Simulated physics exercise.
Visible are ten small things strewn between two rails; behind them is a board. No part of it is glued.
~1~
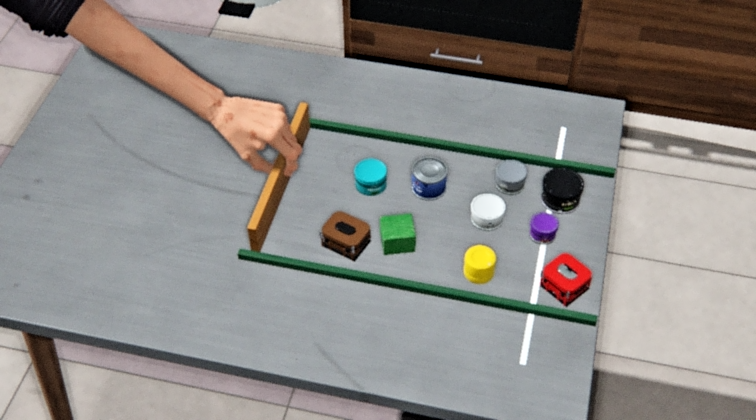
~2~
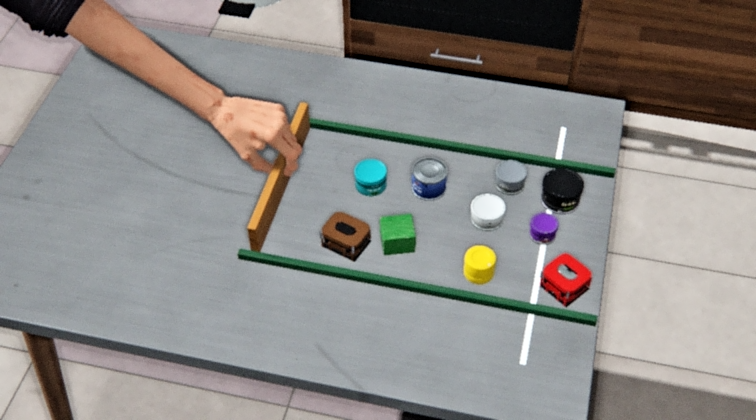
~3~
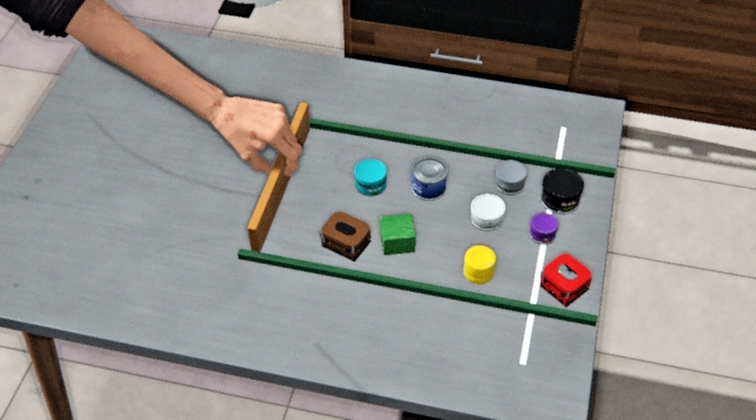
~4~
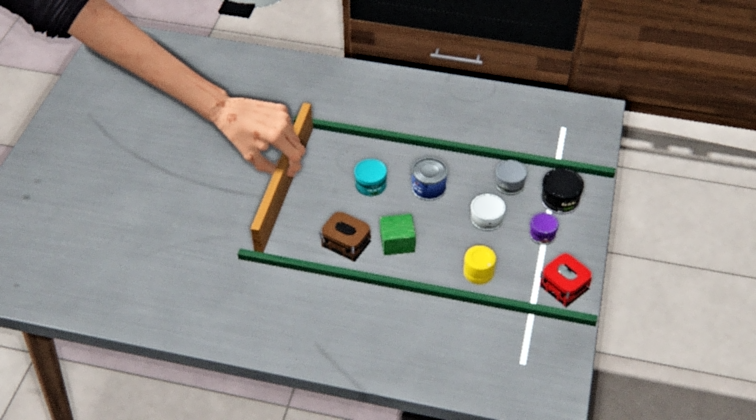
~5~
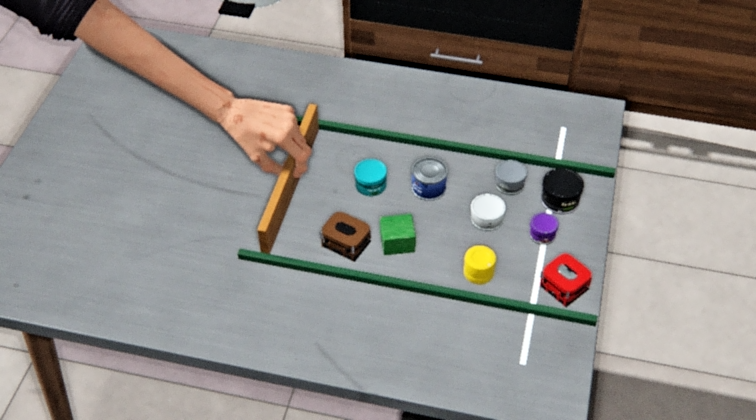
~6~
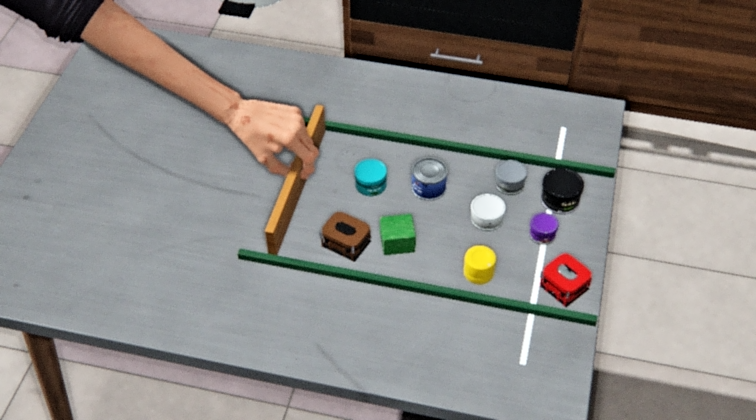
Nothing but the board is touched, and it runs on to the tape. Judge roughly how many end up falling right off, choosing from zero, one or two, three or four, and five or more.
Pretty sure the pieces that leave the surface number one or two this time.
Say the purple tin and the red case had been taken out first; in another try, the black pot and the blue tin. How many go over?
First try: 0 fallen; other try: 1.
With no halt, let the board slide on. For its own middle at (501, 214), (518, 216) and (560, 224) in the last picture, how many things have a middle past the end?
Past-the-end tally - position 1: 0, position 2: 1, position 3: 5.
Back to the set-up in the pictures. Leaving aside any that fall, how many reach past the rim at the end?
It comes to 4.
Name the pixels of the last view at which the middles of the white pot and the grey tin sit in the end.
You'll find the first one at (585, 248) and the second at (570, 176).
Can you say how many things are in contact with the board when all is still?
4 in contact.
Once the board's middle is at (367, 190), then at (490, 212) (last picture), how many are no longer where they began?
At the one place 3, at the other 9.
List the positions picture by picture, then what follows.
The first picture shows red case (566, 279); black pot (562, 191); purple tin (544, 229); board (281, 175); tape (545, 235).
The second picture shows black pot (562, 191); grey tin (511, 178).
The third picture shows purple tin (544, 229); yellow lid (480, 265).
The fourth picture shows red case (566, 279); board (284, 176).
The fifth picture shows black pot (562, 191); white pot (488, 213).
The sixth picture shows red case (566, 279); black pot (562, 191); purple tin (544, 229); board (298, 178); tape (545, 235).
Soon after, none off yet; red case at rest near (566, 279); black pot at rest near (562, 191); purple tin at rest near (544, 229).
At rest, the number that fall off is one or two; fallen, red case.
